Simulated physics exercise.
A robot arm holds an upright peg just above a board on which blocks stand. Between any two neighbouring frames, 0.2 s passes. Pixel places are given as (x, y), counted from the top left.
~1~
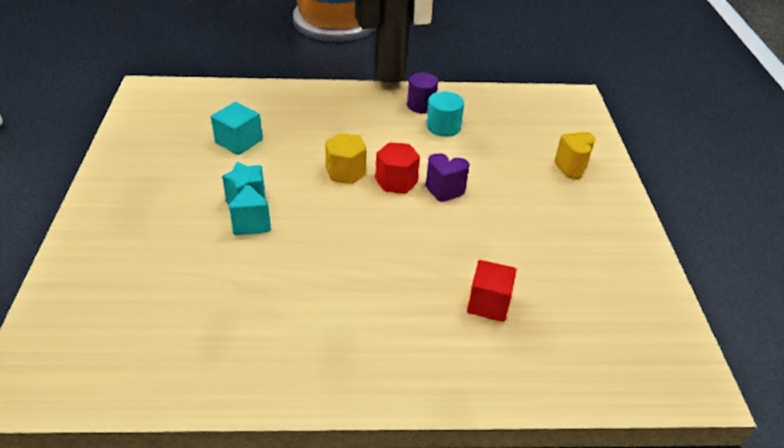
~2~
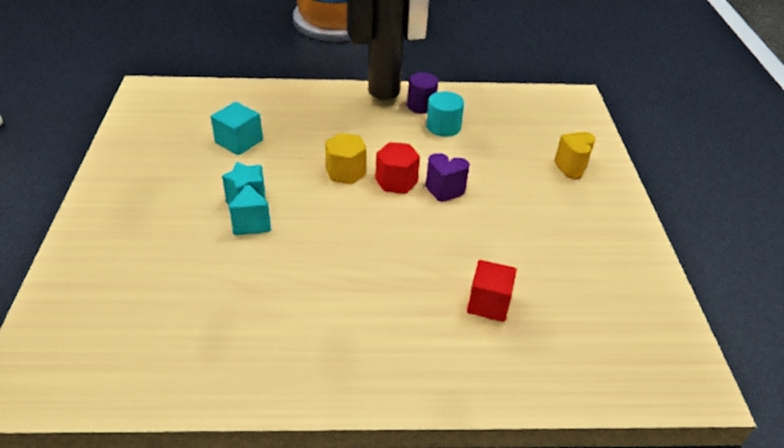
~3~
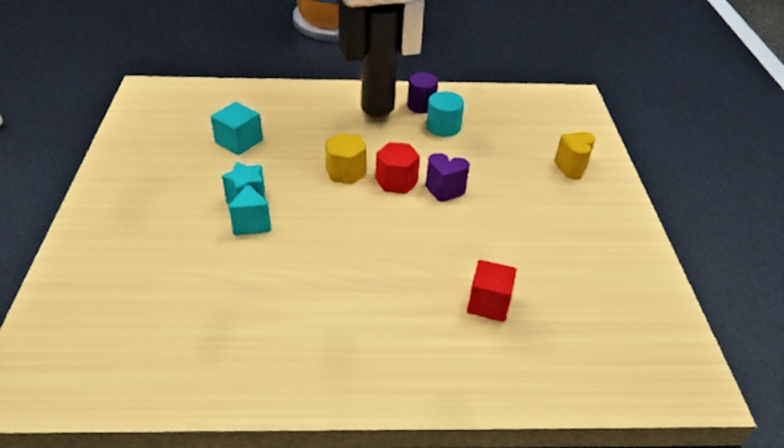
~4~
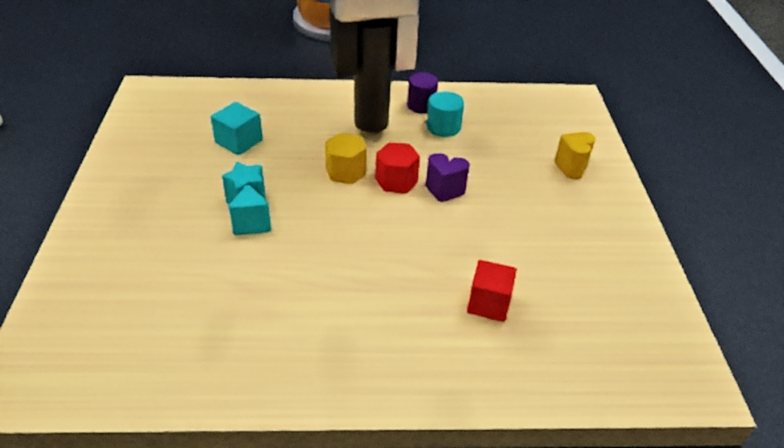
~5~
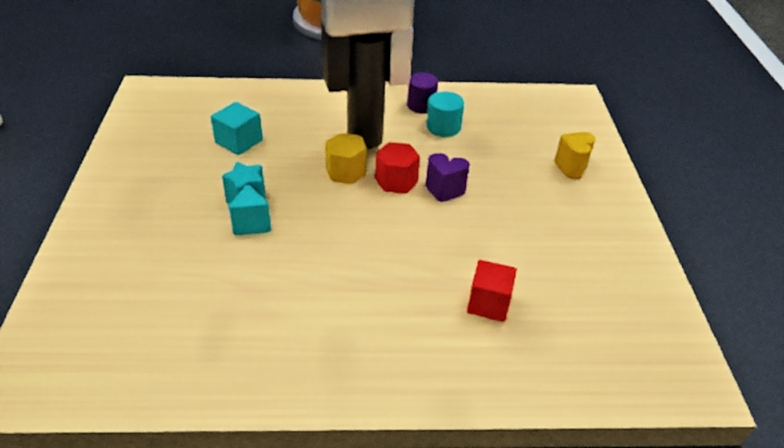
A pale wooden board on a dark floor is seen from above and in front by a camera that stays still. Cyan, yellow, red and purple blocks stand mostly toward the back, with a red cube nearer the front right. A robot arm moves its dark upright peg from the back edge forward and slightly left, up close behind the yellow and red hexagons, while every block stays still.
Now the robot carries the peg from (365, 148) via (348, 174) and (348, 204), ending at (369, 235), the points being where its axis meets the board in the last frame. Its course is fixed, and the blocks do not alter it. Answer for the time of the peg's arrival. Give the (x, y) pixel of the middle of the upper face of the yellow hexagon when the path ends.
The point I'd pick in the picture is (307, 182).
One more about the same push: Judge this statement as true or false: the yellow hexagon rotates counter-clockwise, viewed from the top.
The statement is false.
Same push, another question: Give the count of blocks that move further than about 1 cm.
The count is one.
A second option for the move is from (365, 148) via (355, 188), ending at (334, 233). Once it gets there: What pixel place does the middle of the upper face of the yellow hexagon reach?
At roughly (304, 176).
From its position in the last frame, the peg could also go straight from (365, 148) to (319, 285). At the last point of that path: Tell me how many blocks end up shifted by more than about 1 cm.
Shifted over 1 cm: One.
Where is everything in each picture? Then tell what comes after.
The first picture shows tip of the peg at (390, 75), middles of tops, yellow hexagon at (346, 144), red hexagon at (398, 153).
The second picture shows peg at (384, 91), nothing pushed.
The third picture shows peg at (378, 107), nothing pushed.
The fourth picture shows peg at (372, 123), nothing pushed.
The fifth picture shows peg at (365, 139), yellow hexagon at (346, 144), red hexagon at (398, 153).
The first path, step by step. One third of the way, peg at (348, 165); yellow hexagon at (322, 166), turned 25° clockwise.
Two thirds of the way, peg at (348, 195); yellow hexagon at (307, 182), turned 60° clockwise.
At the end, peg at (370, 226); yellow hexagon at (307, 182), turned 60° clockwise; red hexagon unmoved.
